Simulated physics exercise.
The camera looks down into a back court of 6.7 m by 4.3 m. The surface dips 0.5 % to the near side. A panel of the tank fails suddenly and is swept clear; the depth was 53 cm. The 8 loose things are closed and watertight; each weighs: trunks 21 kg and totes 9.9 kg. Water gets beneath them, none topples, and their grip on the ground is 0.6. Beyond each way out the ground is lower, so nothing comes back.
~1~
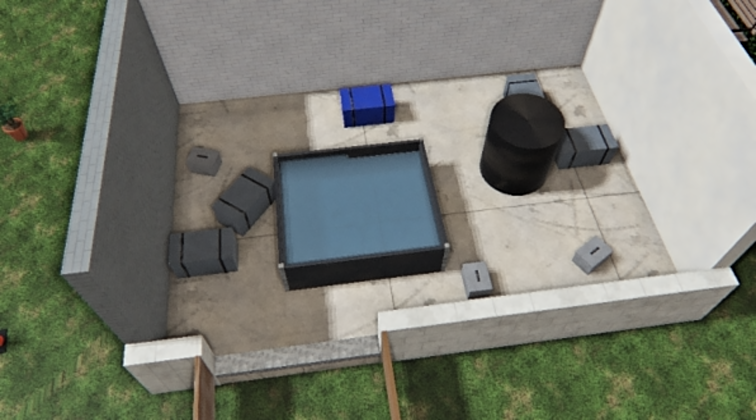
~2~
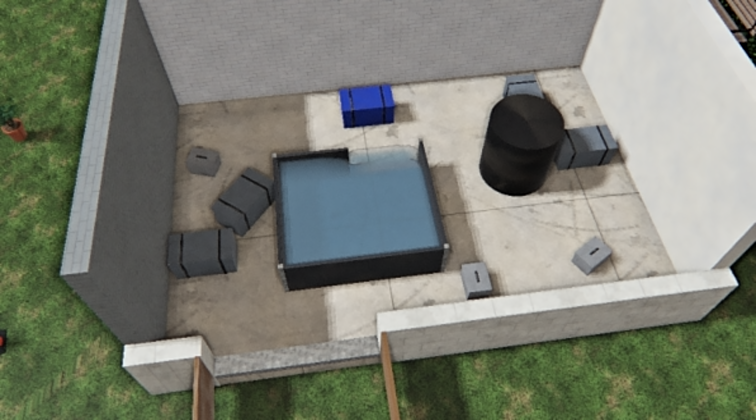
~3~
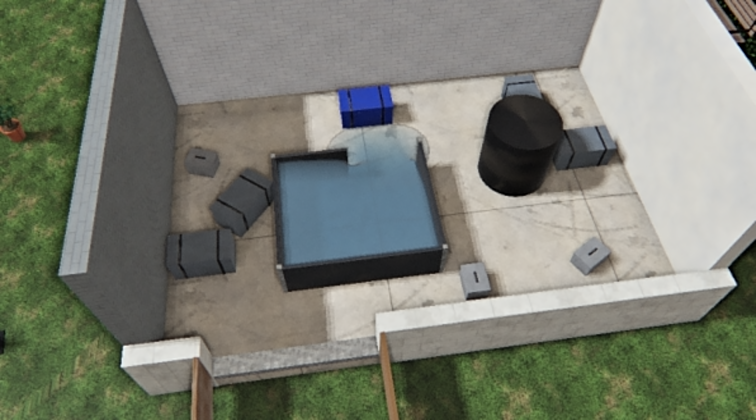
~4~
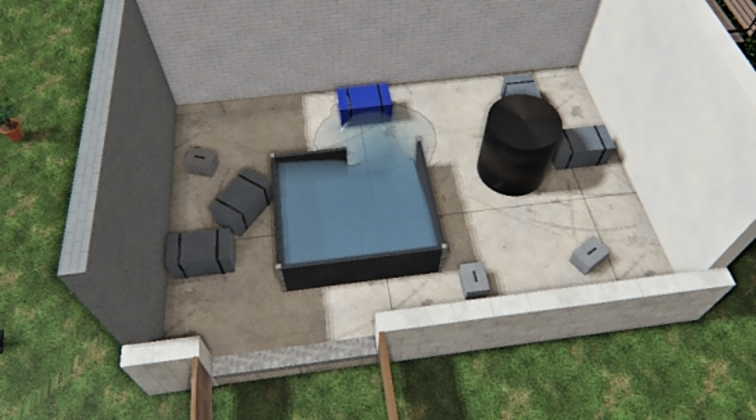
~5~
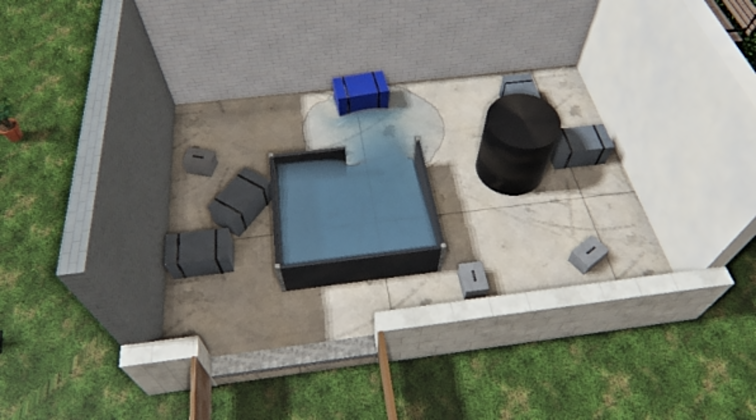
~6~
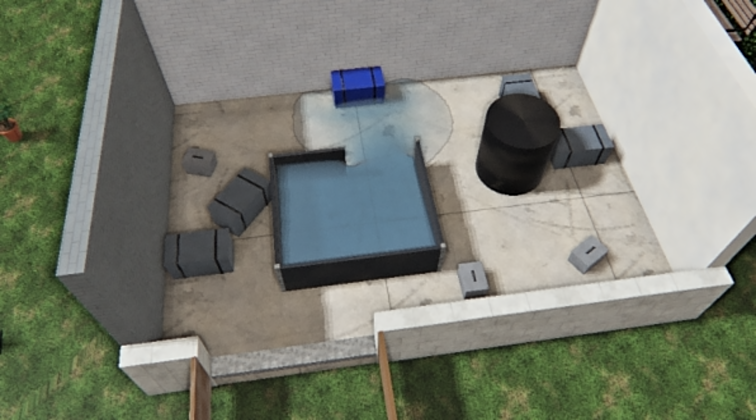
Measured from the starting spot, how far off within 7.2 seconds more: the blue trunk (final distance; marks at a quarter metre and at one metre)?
The blue trunk gets carried off.
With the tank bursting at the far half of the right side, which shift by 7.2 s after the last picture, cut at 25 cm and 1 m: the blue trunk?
In that case the blue trunk barely shifts.
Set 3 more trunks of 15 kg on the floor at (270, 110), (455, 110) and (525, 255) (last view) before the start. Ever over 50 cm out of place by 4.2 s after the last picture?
In turn: More, over, less.
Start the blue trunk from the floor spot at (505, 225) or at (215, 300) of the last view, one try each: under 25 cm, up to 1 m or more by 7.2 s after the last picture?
In turn: It holds its place; it moves a short way.
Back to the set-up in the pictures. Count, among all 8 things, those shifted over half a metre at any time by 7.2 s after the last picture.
That makes 7.
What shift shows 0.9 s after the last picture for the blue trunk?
About 40 cm.
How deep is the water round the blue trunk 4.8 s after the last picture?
Roughly 9 cm.
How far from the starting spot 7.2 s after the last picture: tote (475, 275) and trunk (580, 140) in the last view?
In turn: 0 cm, 200 cm.
Then, 0.9 s after the last picture the blue trunk is near (355, 72), 0.4 m from its start, afloat; 0 of 8 are out; 1 afloat.
Then, 2.8 s after the last picture the blue trunk is near (215, 106), 2.2 m from its start, afloat; 0 of 8 are out; 2 afloat.
Then, 4.8 s after the last picture the blue trunk is near (198, 190), 2.8 m from its start, afloat; 0 of 8 are out; 4 afloat.
Then, 7.2 s after the last picture the blue trunk is near (219, 313), 3.9 m from its start, afloat; 1 of 8 are out; 3 afloat.
